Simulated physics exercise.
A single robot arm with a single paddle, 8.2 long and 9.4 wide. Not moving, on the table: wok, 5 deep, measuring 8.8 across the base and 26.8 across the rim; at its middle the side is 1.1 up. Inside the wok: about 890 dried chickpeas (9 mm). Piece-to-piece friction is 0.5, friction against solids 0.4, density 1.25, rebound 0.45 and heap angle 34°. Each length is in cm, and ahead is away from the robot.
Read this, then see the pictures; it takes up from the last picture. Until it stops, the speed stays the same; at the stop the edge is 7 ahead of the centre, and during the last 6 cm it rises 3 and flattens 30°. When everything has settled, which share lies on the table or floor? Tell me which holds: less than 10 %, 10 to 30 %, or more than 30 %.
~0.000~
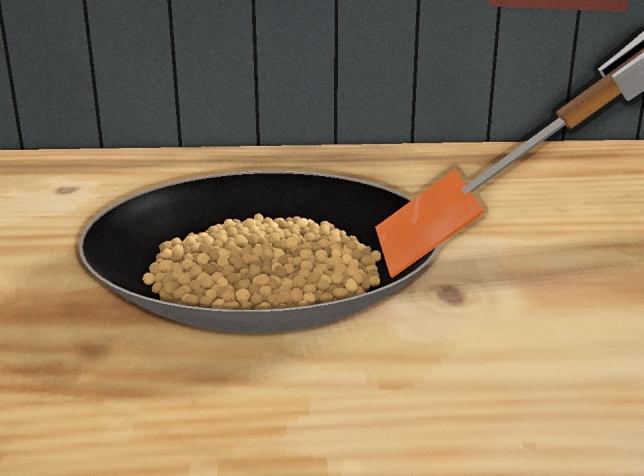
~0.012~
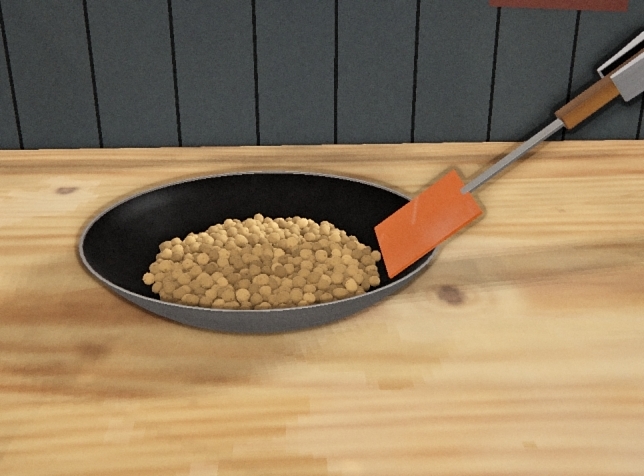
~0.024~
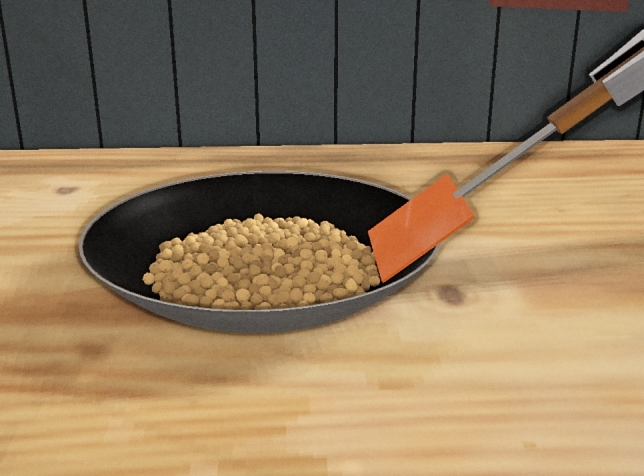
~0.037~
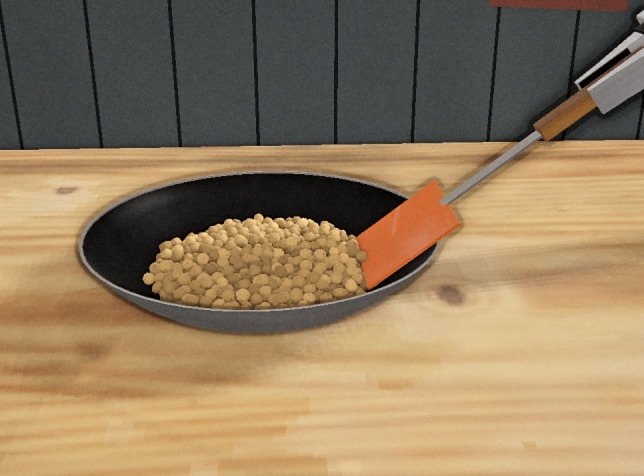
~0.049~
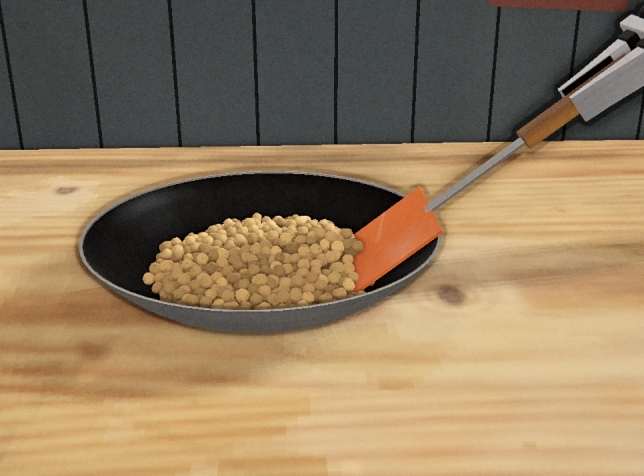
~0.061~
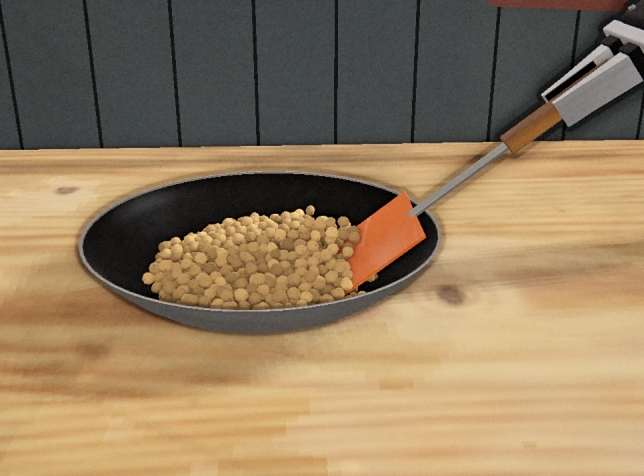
10 to 30 % holds.
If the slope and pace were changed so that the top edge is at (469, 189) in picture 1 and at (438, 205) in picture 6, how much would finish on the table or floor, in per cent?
About 0 per cent.
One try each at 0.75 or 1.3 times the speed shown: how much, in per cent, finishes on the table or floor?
I'd expect close to 5 and then close to 20 percent.
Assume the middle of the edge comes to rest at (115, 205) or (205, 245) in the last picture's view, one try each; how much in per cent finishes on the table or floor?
Around 45 per cent for the first try and 0 per cent for the second.
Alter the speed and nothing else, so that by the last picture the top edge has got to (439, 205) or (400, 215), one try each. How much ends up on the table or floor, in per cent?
Some 0 and 20 per cent.
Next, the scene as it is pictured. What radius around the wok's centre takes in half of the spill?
Roughly 24 centimetres.
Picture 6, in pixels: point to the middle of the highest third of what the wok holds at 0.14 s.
I'd say close to (221, 242).
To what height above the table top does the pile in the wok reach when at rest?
Top of the heap: Roughly 5.5 cm above the table top.
By 0.10 s, sloping 38°, highest piece 9 above the table; 888 in the wok.
By 0.14 s, sloping 28°, highest piece 11 above the table; 885 in the wok, 3 on the blade or in flight.
By 0.36 s, sloping 8°, highest piece 6 above the table; 746 in the wok, 120 on the table or floor, 22 on the blade or in flight.
By 1.41 s, sloping 8°, highest piece 5 above the table; 741 in the wok, 147 on the table or floor.
Final count, 741 in the wok, 147 on the table or floor. That is 17 % on the table or floor.
